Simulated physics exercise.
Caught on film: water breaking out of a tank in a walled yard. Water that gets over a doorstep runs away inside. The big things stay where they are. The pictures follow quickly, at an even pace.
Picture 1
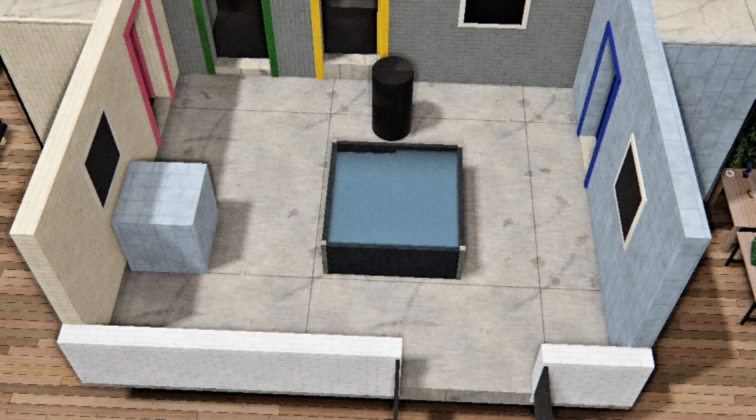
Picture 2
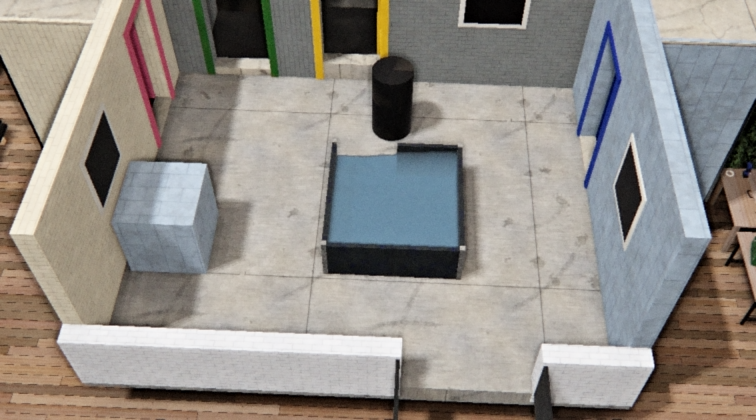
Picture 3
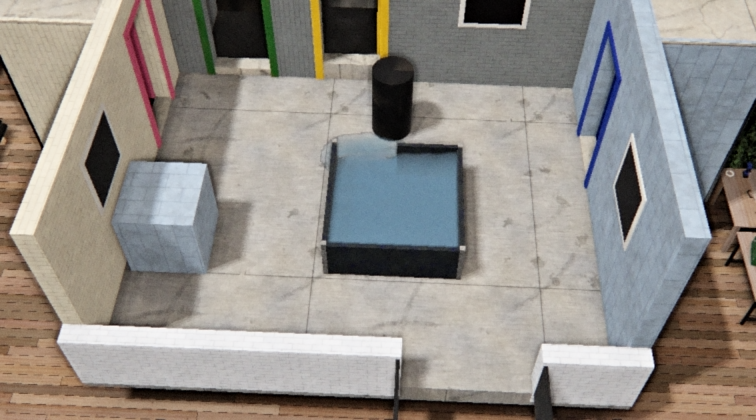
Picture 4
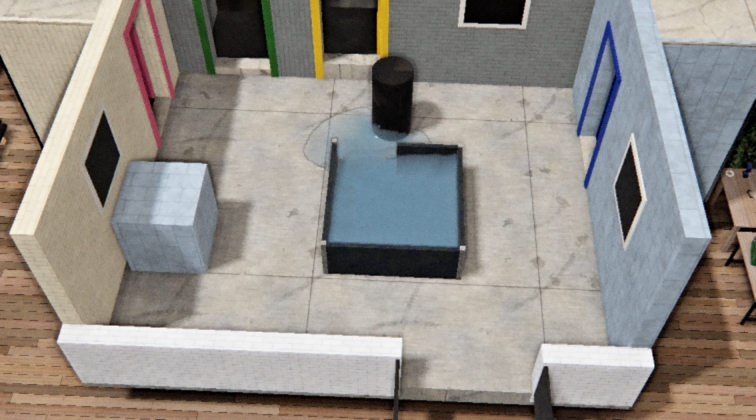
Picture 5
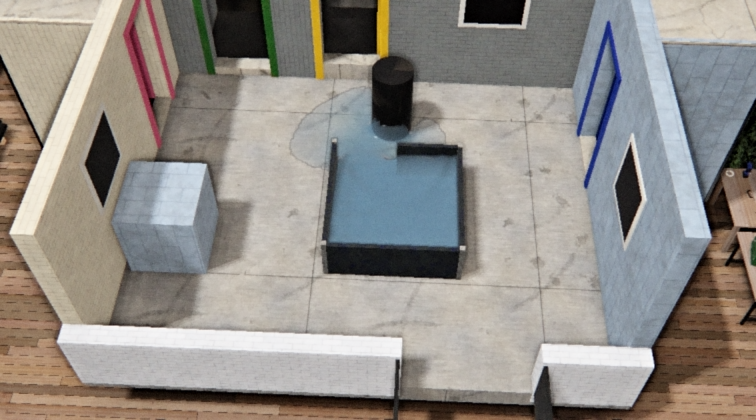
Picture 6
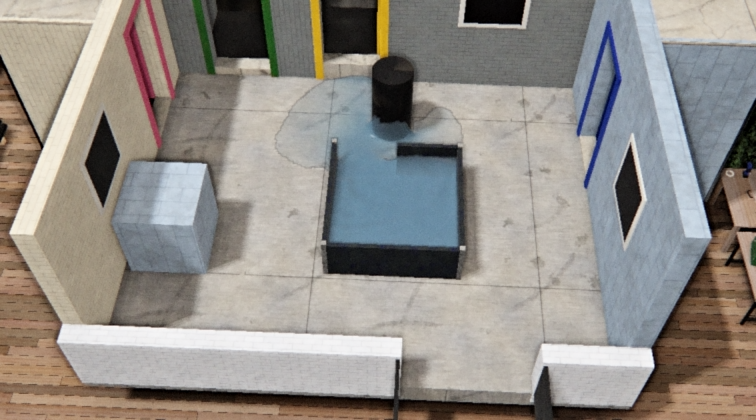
In a walled yard, water breaks from a tank's far side and spreads around a black cylinder.
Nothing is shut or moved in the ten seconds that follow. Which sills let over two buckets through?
In the end: The blue door floods; the yellow door holds within the limit; the green door holds within the limit; the pink door floods.
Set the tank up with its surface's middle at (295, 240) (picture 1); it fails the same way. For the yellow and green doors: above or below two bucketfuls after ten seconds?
Yellow takes less; green floods.
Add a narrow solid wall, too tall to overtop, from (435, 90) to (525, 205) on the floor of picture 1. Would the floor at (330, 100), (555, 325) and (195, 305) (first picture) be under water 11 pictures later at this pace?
As listed: Covered, no water, no water.
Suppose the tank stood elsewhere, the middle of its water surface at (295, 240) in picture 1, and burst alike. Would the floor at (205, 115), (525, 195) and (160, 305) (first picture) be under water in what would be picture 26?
One after the other: Covered, free of water, clear.
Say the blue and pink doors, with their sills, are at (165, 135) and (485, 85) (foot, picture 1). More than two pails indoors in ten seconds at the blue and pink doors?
One by one: Blue door is over; pink door takes less.
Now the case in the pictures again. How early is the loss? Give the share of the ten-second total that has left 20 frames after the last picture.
I make it 25 per cent.
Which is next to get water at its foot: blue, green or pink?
The green door.
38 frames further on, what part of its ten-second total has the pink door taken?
Roughly 95 per cent.
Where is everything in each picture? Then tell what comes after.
In the first frame, the water tank at (395, 197) is whole and still.
In the second frame, the front is at a hidden place, out from the gap on the water tank's far side.
In the third frame, the front is at (398, 142), out from the gap on the water tank's far side.
In the fourth frame, the front is at (360, 112), out from the gap on the water tank's far side.
In the fifth frame, water pours out on the water tank's far side and has run to (354, 92).
In the sixth frame, water pours out on the water tank's far side and has run to (333, 81).
A moment on, water covers 20 % of the floor; the blue door not reached, the yellow door wet at the sill, nothing in, the green door wet at the sill, nothing in, the pink door not reached.
Next, water covers 35 % of the floor; the blue door wet at the sill, nothing in, the yellow door wet at the sill, nothing in, the green door wet at the sill, nothing in, the pink door wet at the sill, nothing in.
Then, water covers 45 % of the floor; the blue door over two buckets in, the yellow door wet at the sill, nothing in, the green door wet at the sill, nothing in, the pink door over two buckets in.
Later, water covers 65 % of the floor; the blue door far over two buckets in, the yellow door wet at the sill, nothing in, the green door under two buckets in, the pink door over two buckets in.
In the end, water covers 90 % of the floor; the blue door far over two buckets in, the yellow door wet at the sill, nothing in, the green door under two buckets in, the pink door far over two buckets in.
